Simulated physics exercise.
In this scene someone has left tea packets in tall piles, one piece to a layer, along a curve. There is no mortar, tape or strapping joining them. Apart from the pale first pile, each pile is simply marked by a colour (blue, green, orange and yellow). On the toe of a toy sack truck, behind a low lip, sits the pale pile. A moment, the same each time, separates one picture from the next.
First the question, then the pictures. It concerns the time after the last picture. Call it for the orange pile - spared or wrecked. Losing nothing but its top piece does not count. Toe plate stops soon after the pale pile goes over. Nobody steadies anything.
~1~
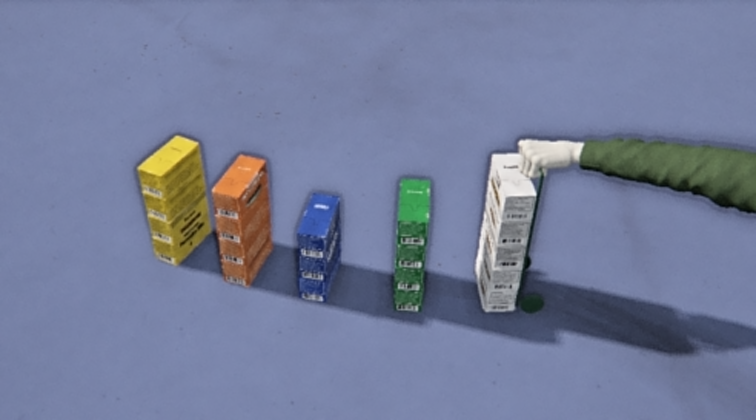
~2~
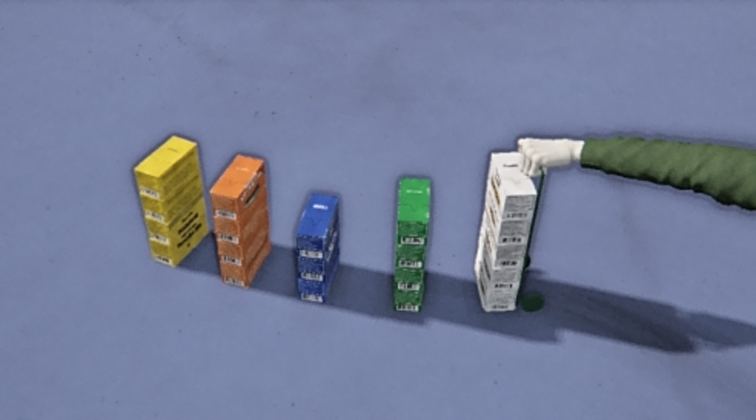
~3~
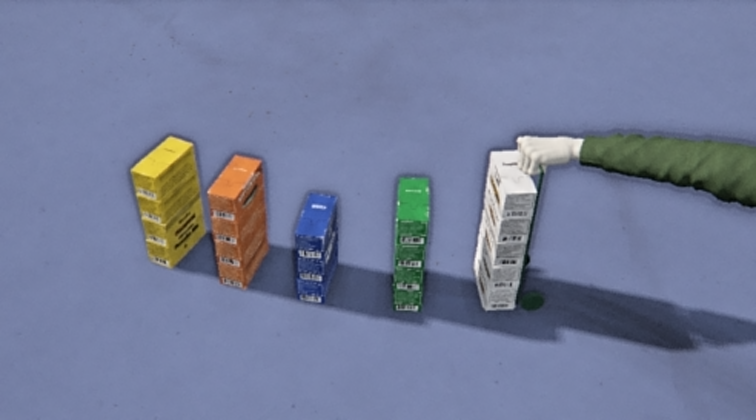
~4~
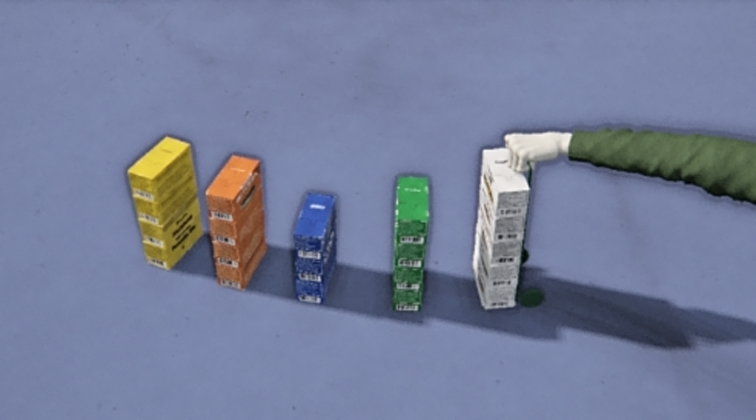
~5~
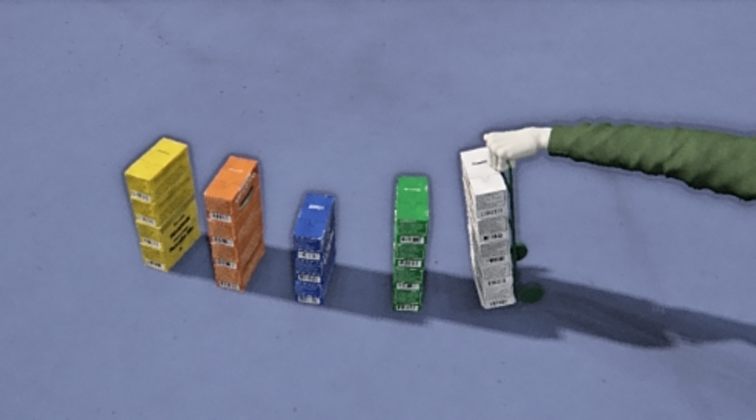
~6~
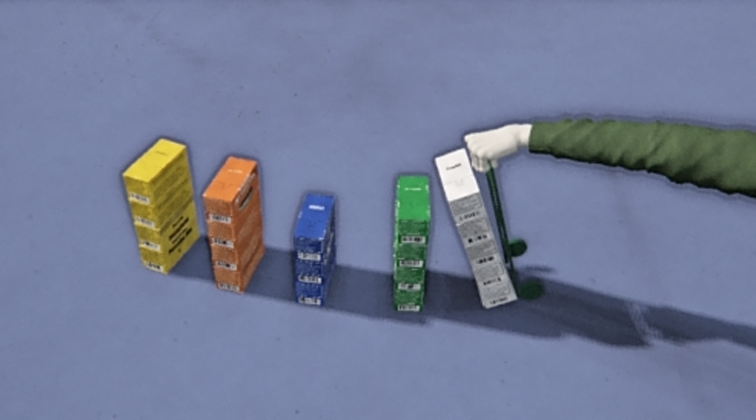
The orange pile is wrecked.
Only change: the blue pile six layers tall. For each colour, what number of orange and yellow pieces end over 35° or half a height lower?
Orange 4, yellow 3.
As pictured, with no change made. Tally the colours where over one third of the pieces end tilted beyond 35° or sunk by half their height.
4.
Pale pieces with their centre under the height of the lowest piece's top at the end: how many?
The pale count is 2.
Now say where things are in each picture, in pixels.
In the first picture (we follow the side turned to the camera; the camera moves round a little), truck frame (537, 203) level; top orange packet (239, 175); top yellow packet (169, 155); no other piece has moved.
Truck frame (537, 202) level; top orange packet (238, 176), in the second picture.
Truck frame (537, 201) level; top orange packet (235, 176), in the third picture.
Truck frame rocked barely; top orange packet (233, 176), in the fourth picture.
Truck frame (512, 196) rocked a little, top of the pale pile leaning a little; top orange packet (231, 177); no other piece has moved, in the fifth picture.
Truck frame (497, 196) rocked clearly, top of the pale pile leaning clearly; top orange packet (231, 178); top yellow packet (155, 160); no other piece has moved, in the sixth picture.
Soon, 5 of the pale pile down; none of the 4 orange packets down (0 of 15 in all colours); top orange packet unmoved; top green packet tipped clearly.
A while on, 5 of the pale pile down; none of the 4 orange packets down (6 of 15 in all colours); top orange packet unmoved; top blue packet tipped clearly.
Towards the end, 5 of the pale pile down; 4 of the 4 orange packets down (15 of 15 in all colours); top orange packet tipped steeply, some two heights lower; top yellow packet tipped steeply, some two heights lower.
Finally, 5 of the pale pile down; 4 of the 4 orange packets down (15 of 15 in all colours); top orange packet on its side; top yellow packet on its side. Seen by the last camera, middles, top orange packet near (102, 209), top yellow packet near (69, 207).
